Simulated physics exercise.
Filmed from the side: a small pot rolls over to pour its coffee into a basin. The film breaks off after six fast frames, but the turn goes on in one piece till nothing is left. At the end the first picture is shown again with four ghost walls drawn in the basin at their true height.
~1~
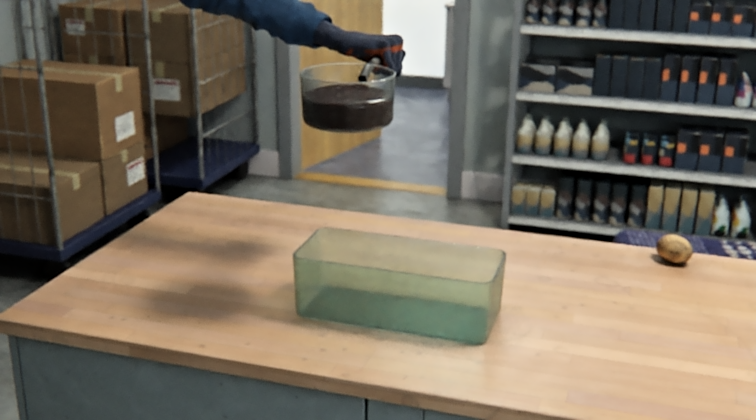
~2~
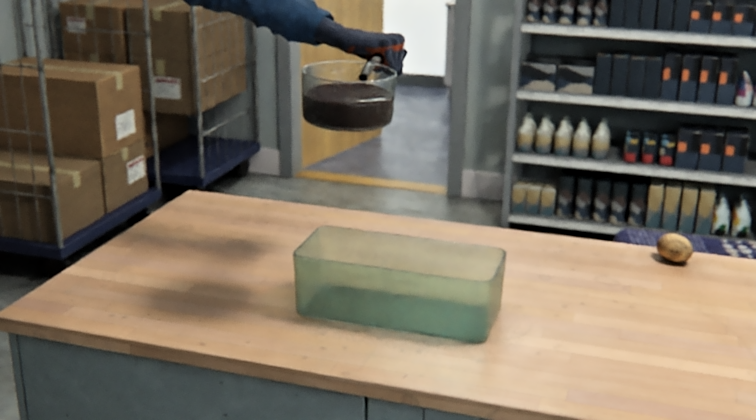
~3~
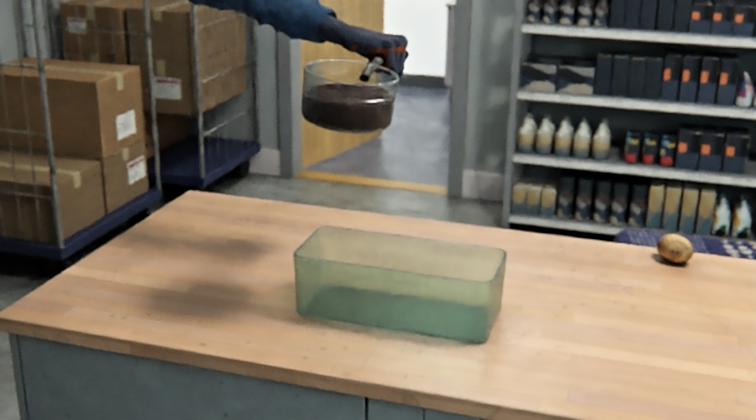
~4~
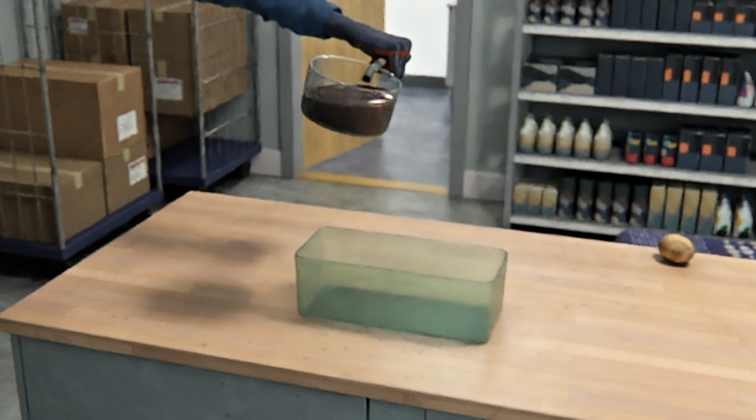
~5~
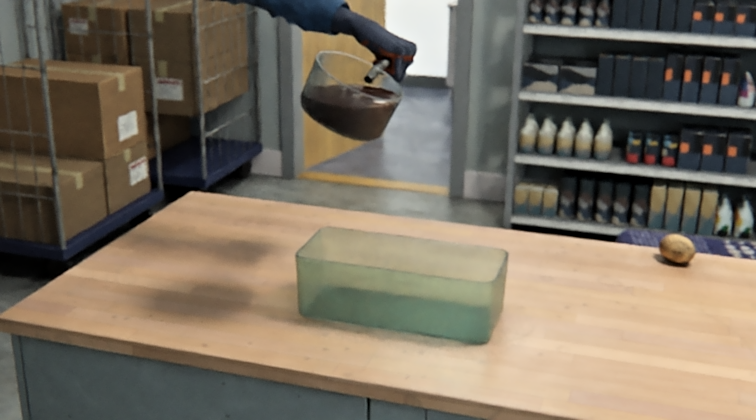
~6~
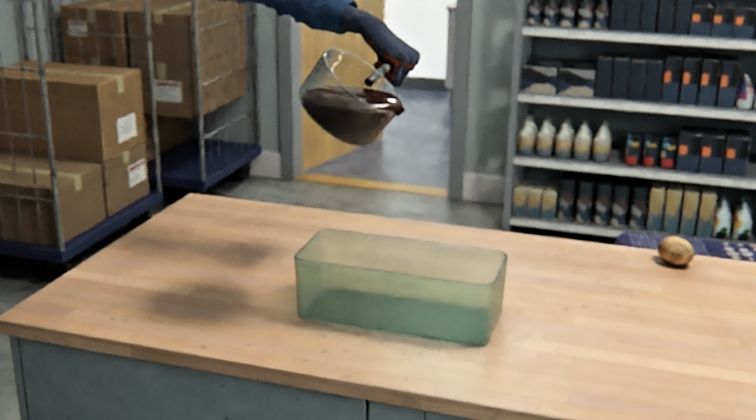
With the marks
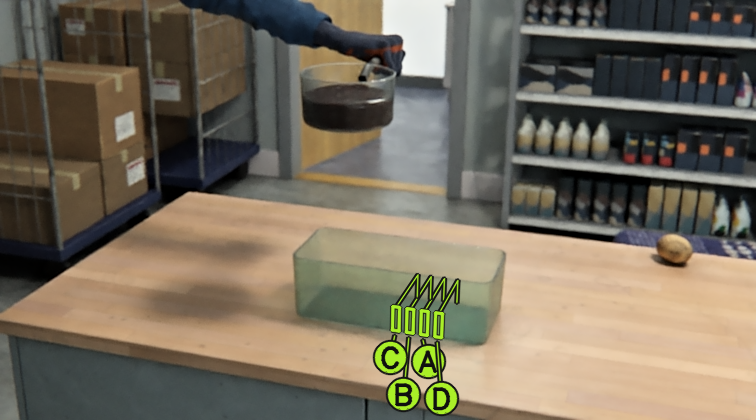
A small clear pot of dark coffee, held by a gloved hand above a translucent green basin on a wooden table, stays nearly level at first, then tilts steadily to the right until coffee reaches over its lip.
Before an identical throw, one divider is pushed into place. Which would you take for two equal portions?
The best position is A.
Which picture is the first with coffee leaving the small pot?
In picture 6.
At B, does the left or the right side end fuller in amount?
The right side.
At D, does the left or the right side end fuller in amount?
More ends on the left.
On the marked copy, A at (422, 340); B at (408, 337); C at (394, 335); D at (437, 342).
If A is chosen, about 48 % ends left of the wall and 50 % right of it.
If B is chosen, about 25 % ends left of the wall and 73 % right of it.
If C is chosen, about 9 % ends left of the wall and 89 % right of it.
If D is chosen, about 73 % ends left of the wall and 23 % right of it; 3 % is lost outside.
